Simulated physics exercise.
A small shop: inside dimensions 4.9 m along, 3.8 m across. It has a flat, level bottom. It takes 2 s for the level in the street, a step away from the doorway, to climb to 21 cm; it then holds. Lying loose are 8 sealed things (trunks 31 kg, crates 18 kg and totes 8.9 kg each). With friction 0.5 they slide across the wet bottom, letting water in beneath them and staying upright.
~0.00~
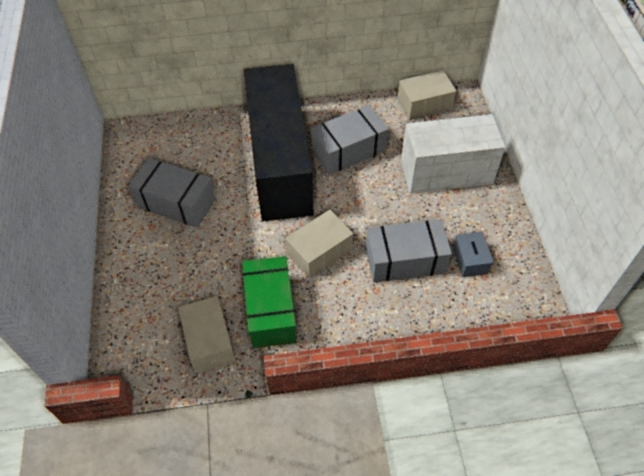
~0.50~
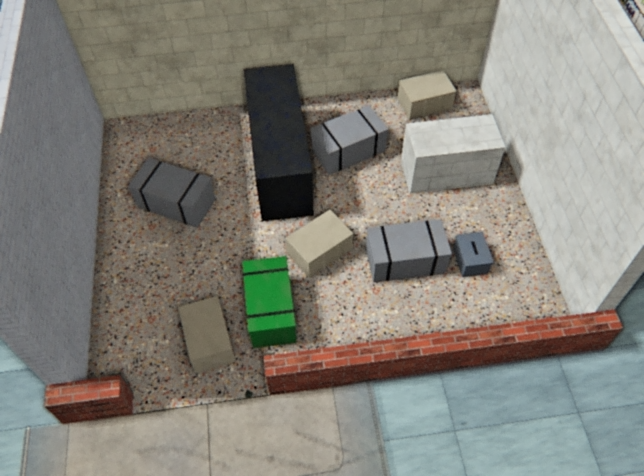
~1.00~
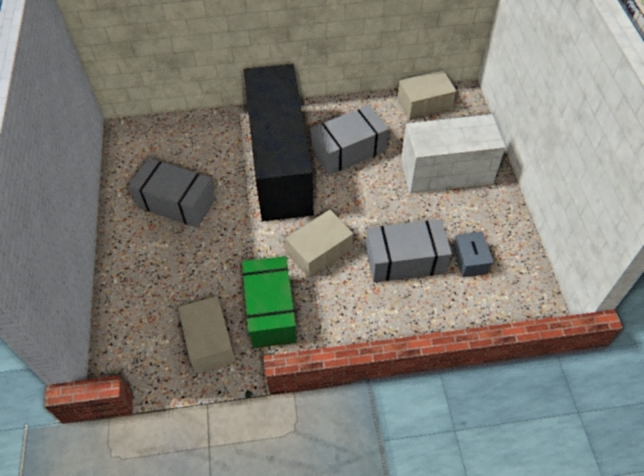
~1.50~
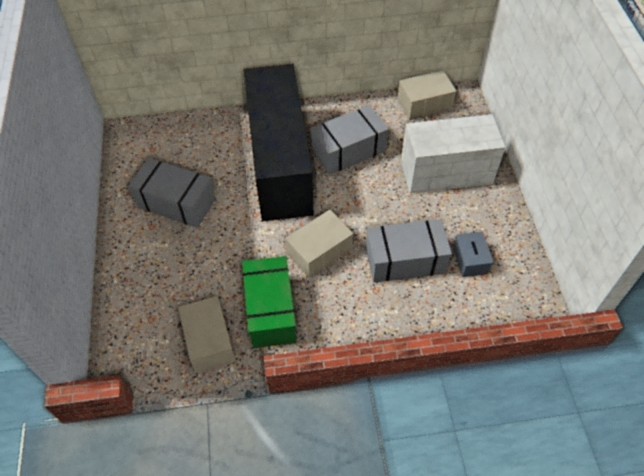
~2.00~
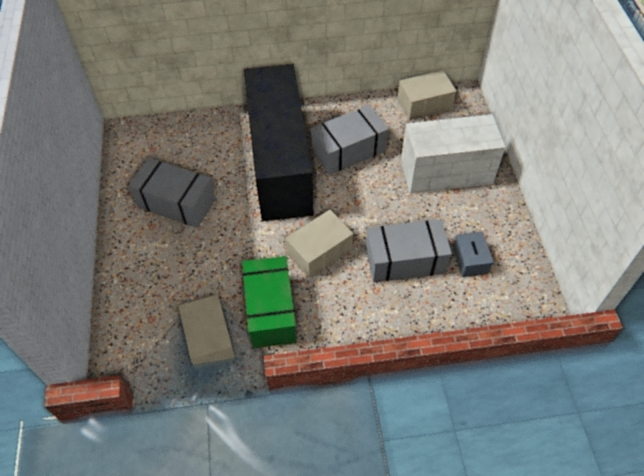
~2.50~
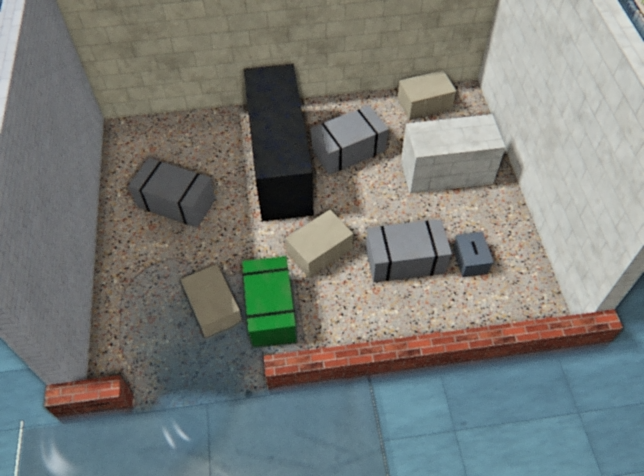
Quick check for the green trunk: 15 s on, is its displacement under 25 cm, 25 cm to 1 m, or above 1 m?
It is going to make a small trip.
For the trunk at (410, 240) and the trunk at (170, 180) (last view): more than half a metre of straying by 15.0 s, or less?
Below, above.
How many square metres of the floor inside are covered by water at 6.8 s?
Flooded: Near 13 m2.
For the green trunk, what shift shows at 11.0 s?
About 30 cm by then.
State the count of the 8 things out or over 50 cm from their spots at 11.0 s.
I count 2.
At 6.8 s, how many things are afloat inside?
I count 2.
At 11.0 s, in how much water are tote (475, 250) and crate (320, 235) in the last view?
Some 3 cm at the first, some 5 cm at the second.
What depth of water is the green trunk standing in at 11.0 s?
Roughly 7 cm at that moment.
After 3.5 s the green trunk is near (288, 287), 0.2 m from its start, aground; 0 afloat.
After 6.8 s the green trunk is near (291, 287), 0.2 m from its start, aground; 2 afloat.
After 11.0 s the green trunk is near (294, 288), 0.3 m from its start, aground; 2 afloat.
After 15.0 s the green trunk is near (328, 294), 0.6 m from its start, afloat; 6 afloat.
